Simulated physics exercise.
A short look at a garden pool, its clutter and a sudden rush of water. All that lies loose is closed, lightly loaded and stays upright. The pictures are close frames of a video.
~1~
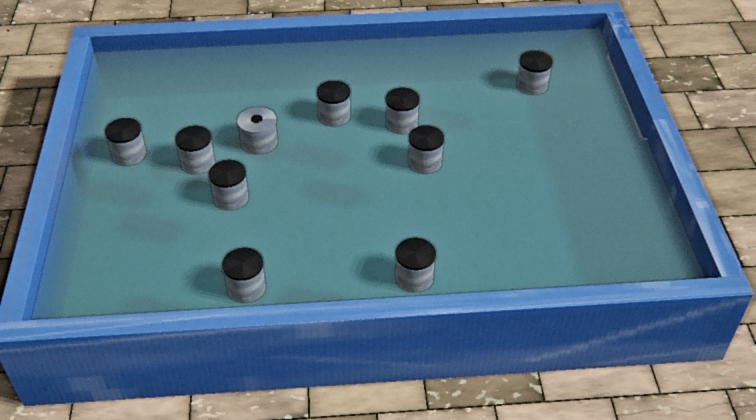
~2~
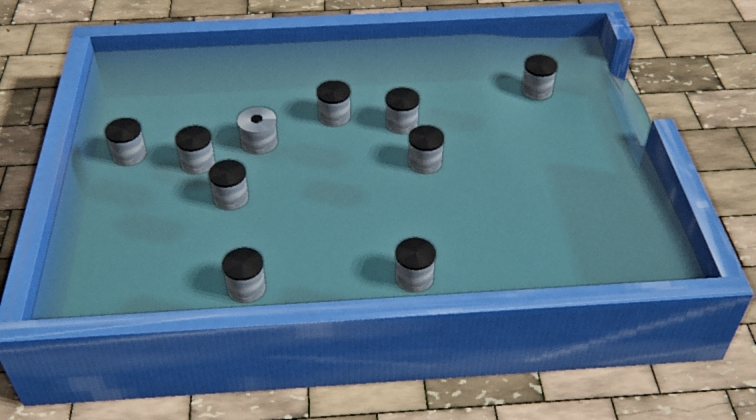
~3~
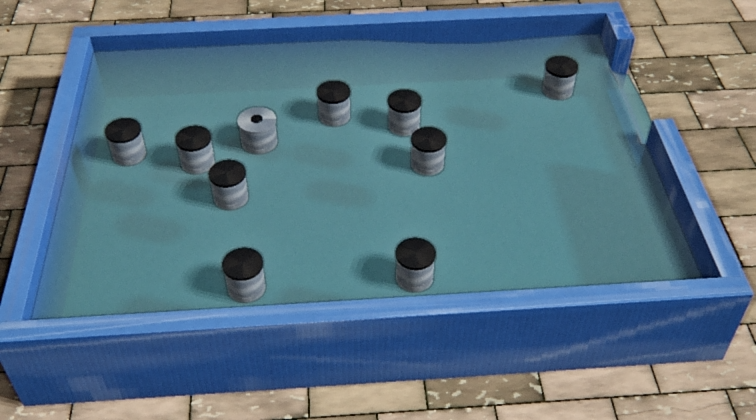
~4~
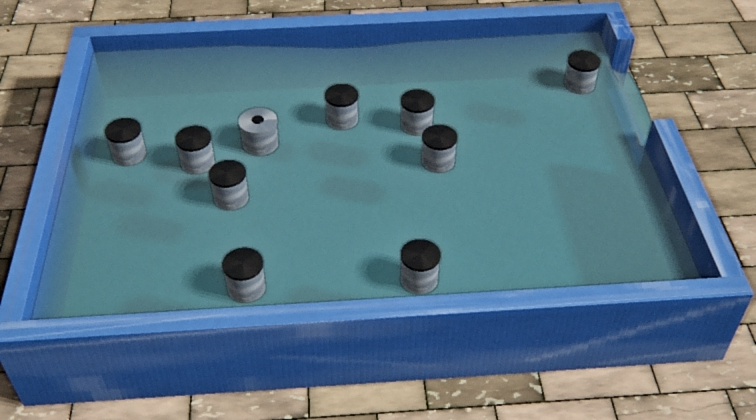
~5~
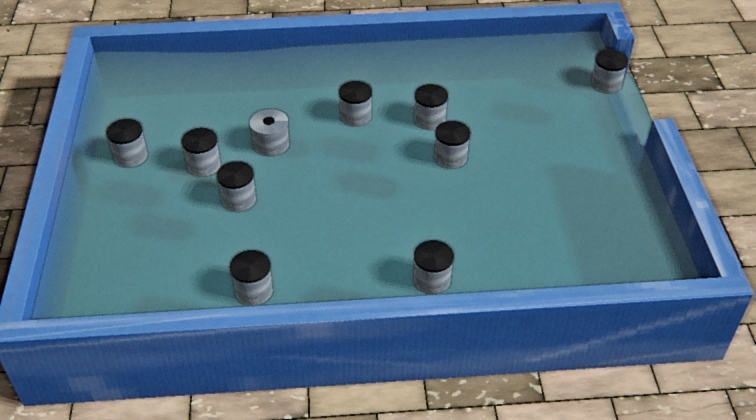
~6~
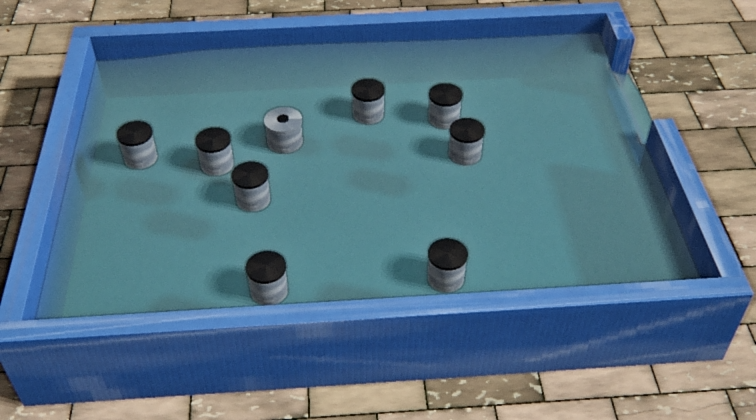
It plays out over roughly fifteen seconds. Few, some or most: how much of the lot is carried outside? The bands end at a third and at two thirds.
It is from one to two thirds.
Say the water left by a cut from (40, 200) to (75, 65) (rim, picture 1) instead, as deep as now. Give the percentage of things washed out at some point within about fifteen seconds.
Roughly 60 per cent.
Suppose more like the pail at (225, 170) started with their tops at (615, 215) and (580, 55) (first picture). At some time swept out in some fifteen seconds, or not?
As listed: Yes, out.
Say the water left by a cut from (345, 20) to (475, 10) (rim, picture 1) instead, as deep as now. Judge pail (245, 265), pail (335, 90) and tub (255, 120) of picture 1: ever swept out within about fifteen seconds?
In that order: Stays, carried outside, yes.
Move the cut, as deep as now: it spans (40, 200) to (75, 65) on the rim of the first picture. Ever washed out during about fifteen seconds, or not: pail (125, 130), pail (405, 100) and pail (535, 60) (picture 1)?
In turn: Out, yes, kept in.
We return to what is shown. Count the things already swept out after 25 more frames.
I count 3.
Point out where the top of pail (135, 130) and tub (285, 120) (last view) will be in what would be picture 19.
Roughly at (160, 137) and (356, 120).
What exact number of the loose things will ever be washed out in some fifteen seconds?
4 of them.
A moment on, 1 of 10 are out; 9 afloat.
Next, 1 of 10 are out; 9 afloat.
Later, 3 of 10 are out; 7 afloat.
In the end, 4 of 10 are out; 6 afloat.
